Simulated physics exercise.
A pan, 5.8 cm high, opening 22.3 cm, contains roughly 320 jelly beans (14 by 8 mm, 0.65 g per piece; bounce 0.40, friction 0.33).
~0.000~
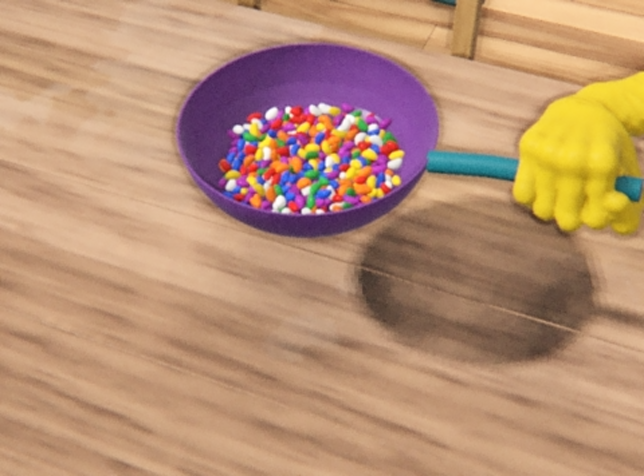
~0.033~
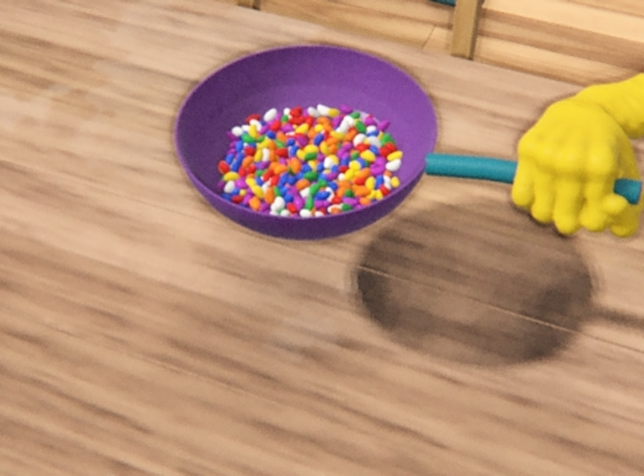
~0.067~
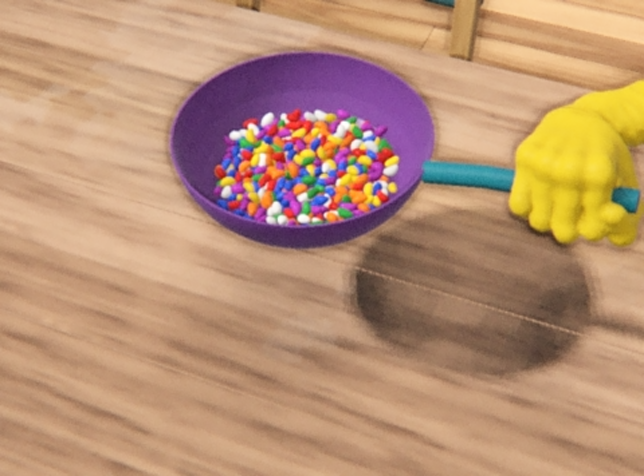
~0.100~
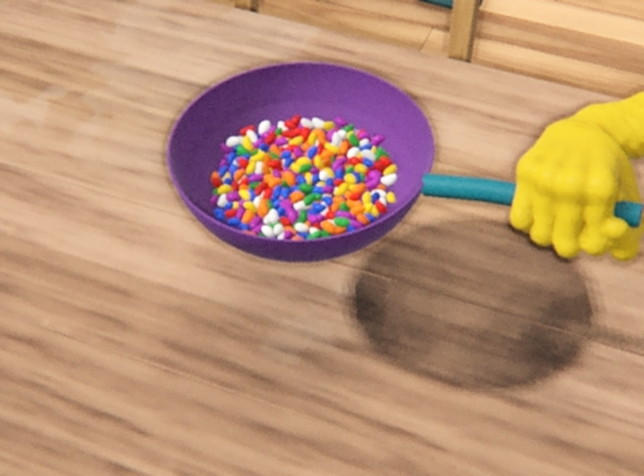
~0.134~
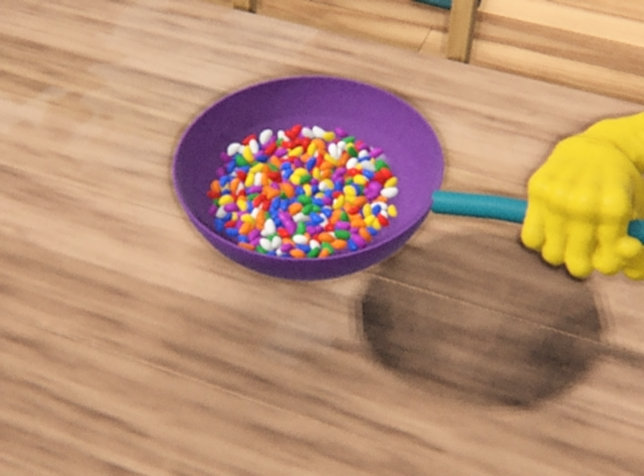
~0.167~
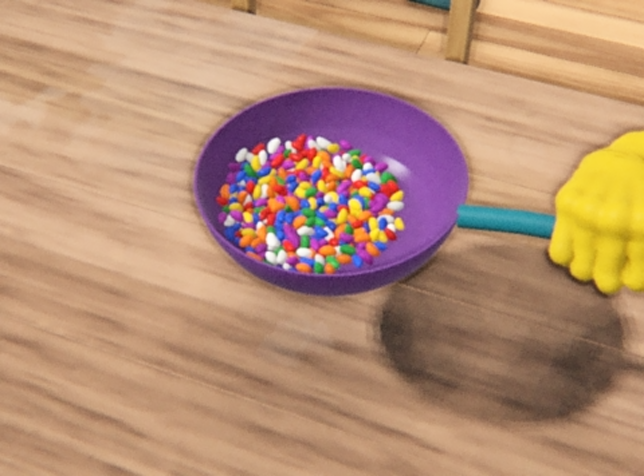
Yellow-gloved hand holding a purple pan of colourful jelly beans above a wooden surface, lowering it slightly, then drawing it right.
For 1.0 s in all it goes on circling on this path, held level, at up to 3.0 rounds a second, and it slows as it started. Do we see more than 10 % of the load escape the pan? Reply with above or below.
Above.
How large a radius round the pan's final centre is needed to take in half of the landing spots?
It works out to near 30 cm.
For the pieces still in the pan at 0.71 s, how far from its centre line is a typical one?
I'd say close to 7.0 cm.
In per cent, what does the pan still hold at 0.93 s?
Roughly 60 % of the load.
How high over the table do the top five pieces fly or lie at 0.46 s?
Roughly 22 cm.
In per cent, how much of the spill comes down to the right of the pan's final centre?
Something like 30 in a hundred.
After 0.46 s, pan 80 %, in the air 20 %; middle of the pieces not yet landed near (369, 128).
After 0.71 s, fallen right of where it stops 5 %, pan 65 %, fallen behind where it stops 10 %, fallen left of where it stops 10 %, in the air 10 %; middle of the pieces not yet landed near (354, 195).
After 0.93 s, fallen right of where it stops 5 %, pan 60 %, fallen behind where it stops 15 %, fallen left of where it stops 10 %, fallen in front of where it stops 5 %; middle of the pieces not yet landed near (331, 191).
After 1.15 s, fallen right of where it stops 5 %, pan 60 %, fallen behind where it stops 15 %, fallen left of where it stops 15 %, fallen in front of where it stops 5 %; middle of the pieces not yet landed near (380, 202).
By 1.7 s all is still; fallen right of where it stops 5 %, pan 60 %, fallen behind where it stops 15 %, fallen left of where it stops 15 %, fallen in front of where it stops 5 %.
